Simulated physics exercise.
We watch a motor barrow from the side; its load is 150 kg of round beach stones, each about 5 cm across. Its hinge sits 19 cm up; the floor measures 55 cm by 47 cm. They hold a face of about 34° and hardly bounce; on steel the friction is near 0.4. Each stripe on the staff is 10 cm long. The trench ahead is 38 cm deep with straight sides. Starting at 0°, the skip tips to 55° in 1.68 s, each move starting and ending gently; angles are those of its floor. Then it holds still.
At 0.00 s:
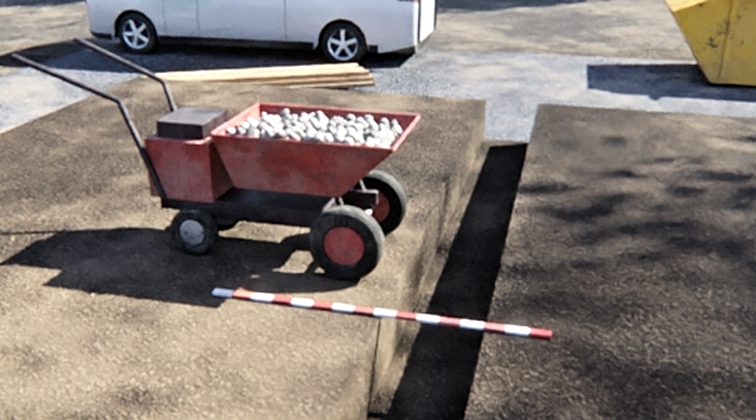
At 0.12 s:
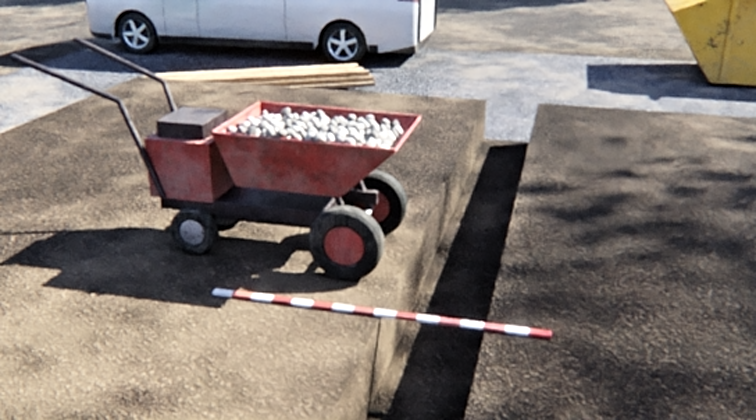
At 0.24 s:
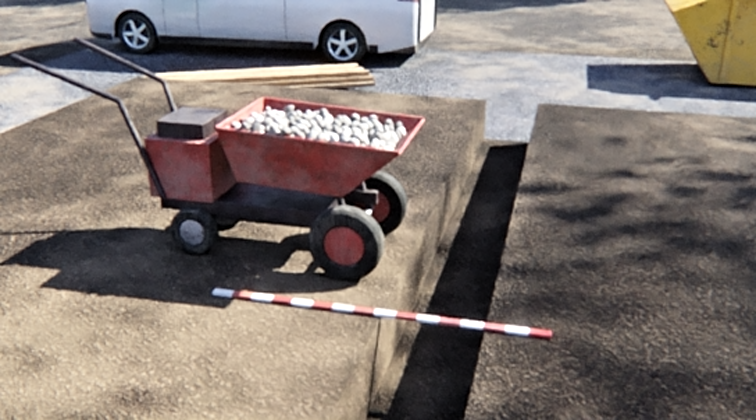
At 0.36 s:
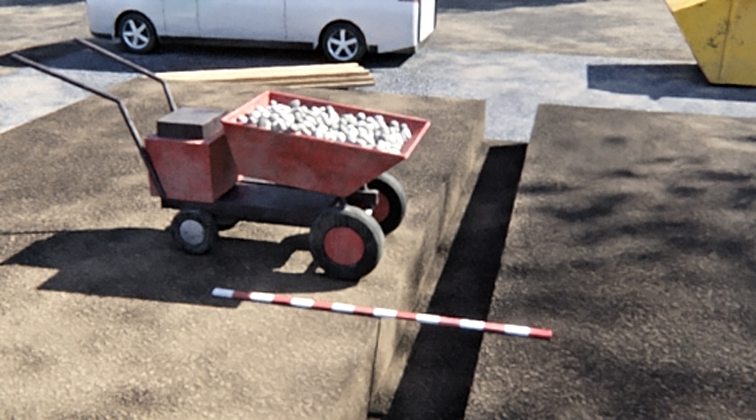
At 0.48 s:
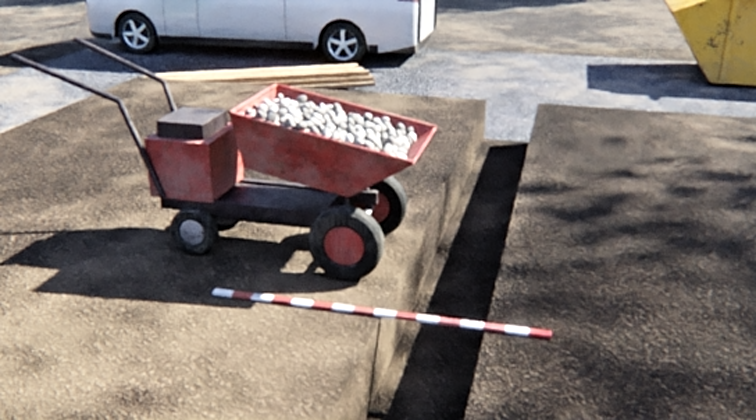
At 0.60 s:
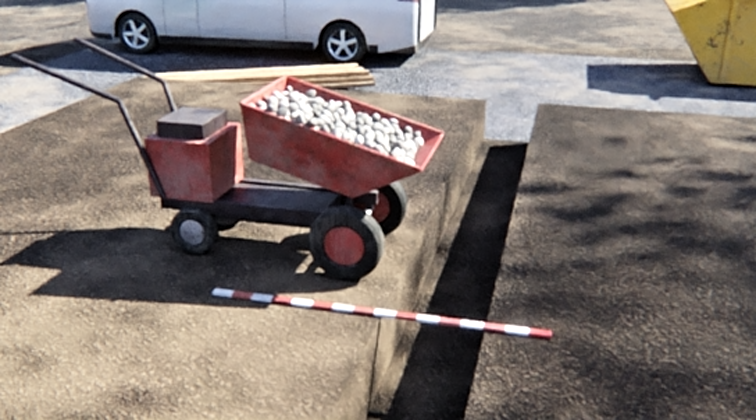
The clip shows a red motor barrow loaded with pale rounded stones beside a trench, a striped staff lying in front; its skip gradually tilts toward the right, the rear edge rising while the wheels stay still.
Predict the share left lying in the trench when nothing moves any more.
Roughly 58 per cent ends in the trench.
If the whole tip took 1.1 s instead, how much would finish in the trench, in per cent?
Then about 50 per cent.
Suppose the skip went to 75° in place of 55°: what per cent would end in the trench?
Then about 55 per cent.
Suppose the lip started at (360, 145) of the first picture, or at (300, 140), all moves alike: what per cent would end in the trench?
Near 90 per cent from the first place, 80 from the second.
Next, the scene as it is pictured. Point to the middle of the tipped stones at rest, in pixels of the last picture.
Near (489, 311).
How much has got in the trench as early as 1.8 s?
About 15 per cent by then.
After 1.3 s the floor is at 46°; 100 % in the skip; the foremost stones are at (460, 197).
After 1.8 s the floor is at 55°; 64 % in the skip, 17 % in the trench, 19 % past the trench; the foremost stones are at (555, 285).
After 2.1 s the floor is at 55°; 37 % in the skip, 25 % in the trench, 39 % past the trench; the foremost stones are at (625, 276).
After 4.1 s the floor is at 55°; 3 % in the skip, 58 % in the trench, 39 % past the trench; the foremost stones are at (688, 299).
